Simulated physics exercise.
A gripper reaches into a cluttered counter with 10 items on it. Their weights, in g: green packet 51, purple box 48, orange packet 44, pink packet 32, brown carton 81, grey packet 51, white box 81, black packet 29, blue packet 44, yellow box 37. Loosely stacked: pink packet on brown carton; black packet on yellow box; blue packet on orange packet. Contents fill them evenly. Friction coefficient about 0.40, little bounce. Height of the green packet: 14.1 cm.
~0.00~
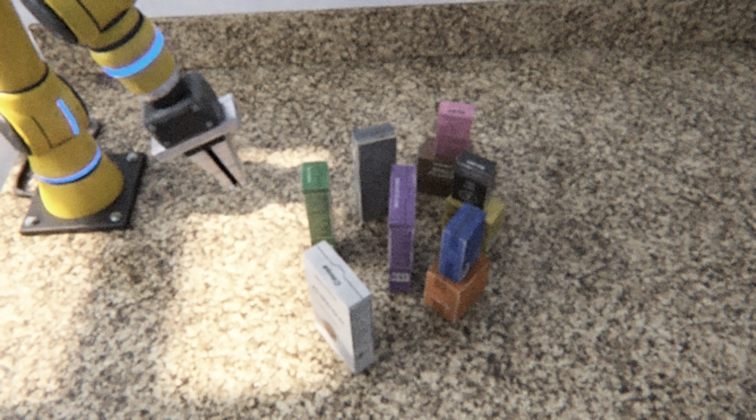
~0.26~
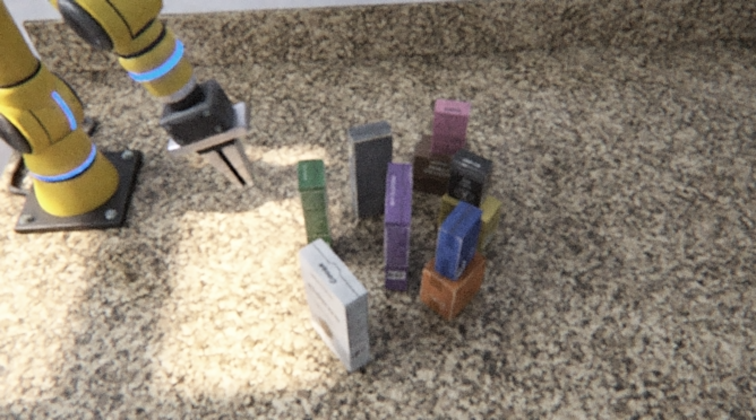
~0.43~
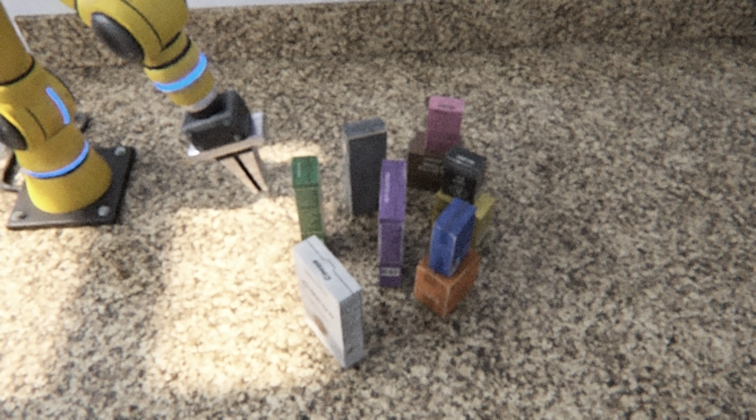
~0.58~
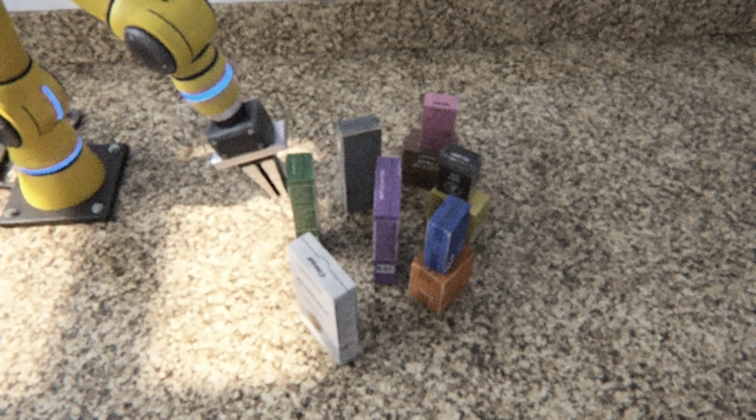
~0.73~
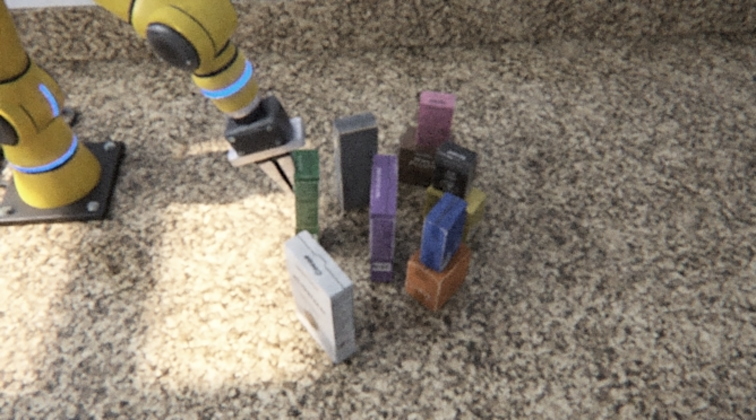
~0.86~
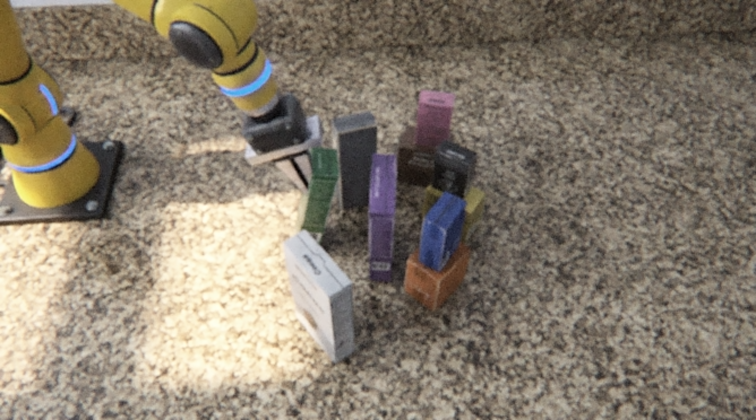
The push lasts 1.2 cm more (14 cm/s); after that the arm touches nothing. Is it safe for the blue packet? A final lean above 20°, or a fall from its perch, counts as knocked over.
The blue packet ends down.
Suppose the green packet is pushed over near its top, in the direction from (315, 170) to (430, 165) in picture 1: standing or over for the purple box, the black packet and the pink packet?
Purple box over, black packet upright, pink packet upright.
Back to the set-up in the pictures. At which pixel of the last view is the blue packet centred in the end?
Near (564, 334).
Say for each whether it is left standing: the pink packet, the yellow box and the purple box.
Pink packet upright, yellow box upright, purple box down.
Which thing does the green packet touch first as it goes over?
The purple box.
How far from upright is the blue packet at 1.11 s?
Some 0° off upright.
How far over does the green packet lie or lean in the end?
About 60°.
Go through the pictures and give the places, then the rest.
Fingers at (227, 156); green packet (320, 217) upright; blue packet (462, 244), in the first picture.
Fingers at (237, 157); green packet (317, 215) upright; purple box (398, 228), orange packet (453, 280), in the second picture.
Fingers at (253, 164); green packet (311, 212) upright; pink packet (444, 125), brown carton (435, 163), in the third picture.
Fingers at (274, 170); green packet (305, 209) upright; grey packet (360, 166), white box (325, 303), in the fourth picture.
Fingers at (290, 167); green packet (306, 206) leaning 4°; black packet (455, 171), yellow box (454, 209), in the fifth picture.
Fingers at (306, 165); green packet (315, 204) leaning 13°; blue packet (442, 233), in the sixth picture.
After 1.11 s, purple box and green packet touch at 1.00 s; leaning green packet 37°, purple box 11°.
After 1.41 s, blue packet and purple box touch at 1.14 s; orange packet and purple box touch at 1.20 s; leaning blue packet 122°, green packet 58°, purple box 48°.
After 1.86 s, leaning blue packet 90°, green packet 58°, purple box 48°.
At rest, past 20° or fallen, green packet, purple box and blue packet. Standing, white box, yellow box, grey packet, brown carton, orange packet, pink packet and black packet.
